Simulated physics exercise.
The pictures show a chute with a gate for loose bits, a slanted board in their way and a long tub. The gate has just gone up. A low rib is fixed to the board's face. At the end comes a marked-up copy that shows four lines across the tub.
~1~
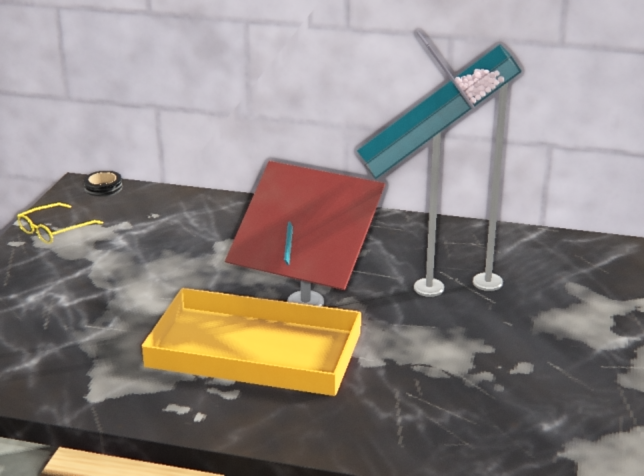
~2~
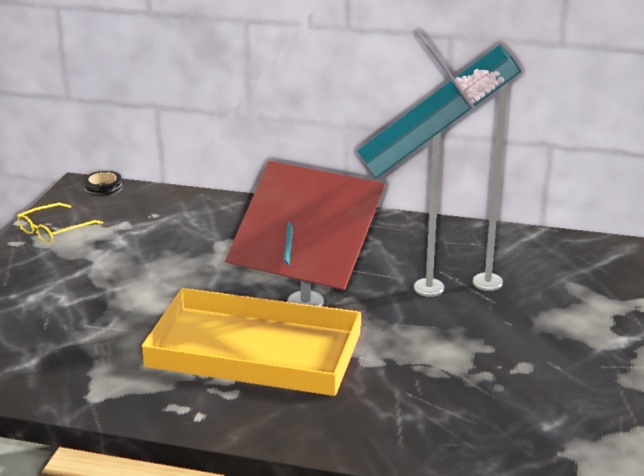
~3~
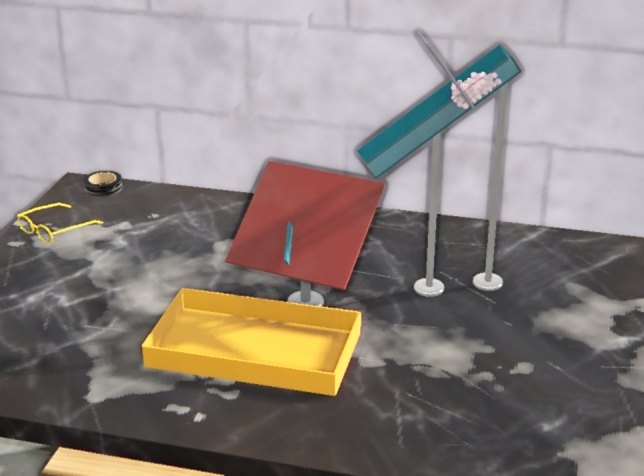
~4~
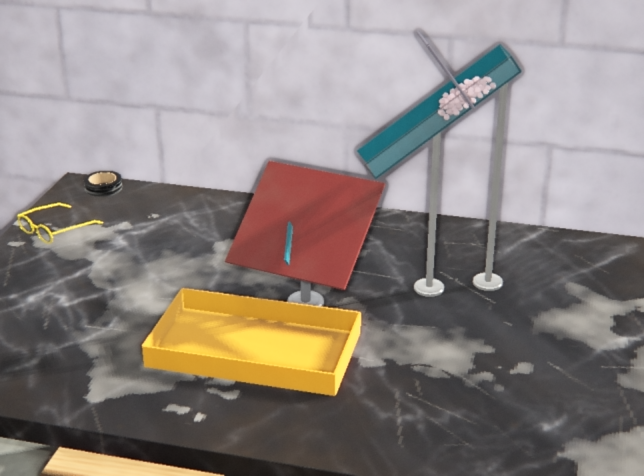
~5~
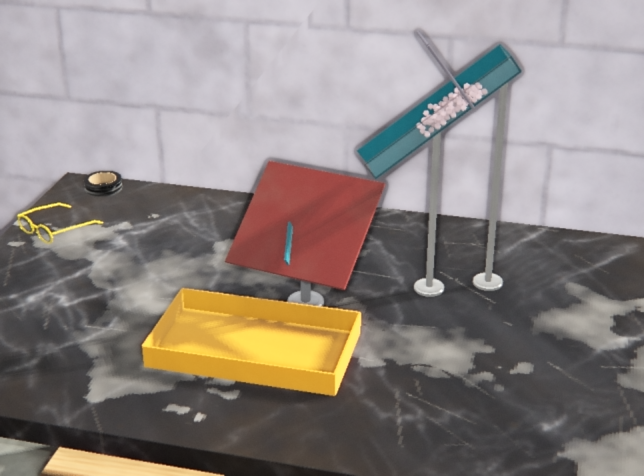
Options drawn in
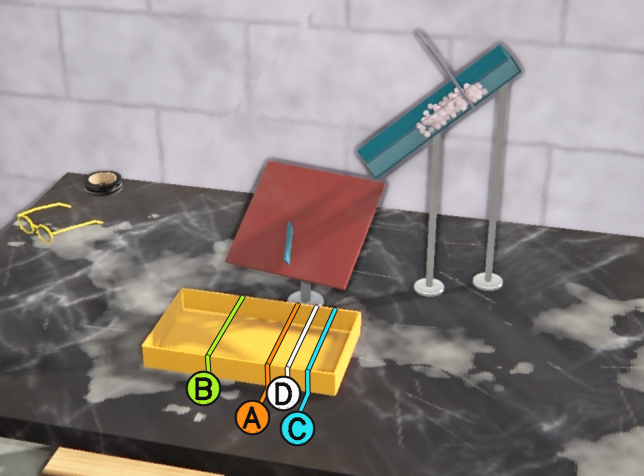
Small pinkish-white beads slide down and left along a sloping teal chute, passing under a raised grey gate and spreading into a longer cluster, while the tilted red board and empty yellow tub below stay still.
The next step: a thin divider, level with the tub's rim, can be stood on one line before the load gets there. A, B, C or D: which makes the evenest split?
A.
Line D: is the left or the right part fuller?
Left.
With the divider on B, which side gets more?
Right.
On the marked copy, line A crosses the front rim at (267, 364); line B crosses the front rim at (207, 355); line C crosses the front rim at (307, 370); line D crosses the front rim at (287, 367).
With A, of what is caught, about half on the left of the divider, about half on the right.
With B, of what is caught, about a quarter on the left of the divider, most on the right.
With C, of what is caught, nearly all on the left of the divider, a small part on the right.
With D, of what is caught, most on the left of the divider, a small part on the right.
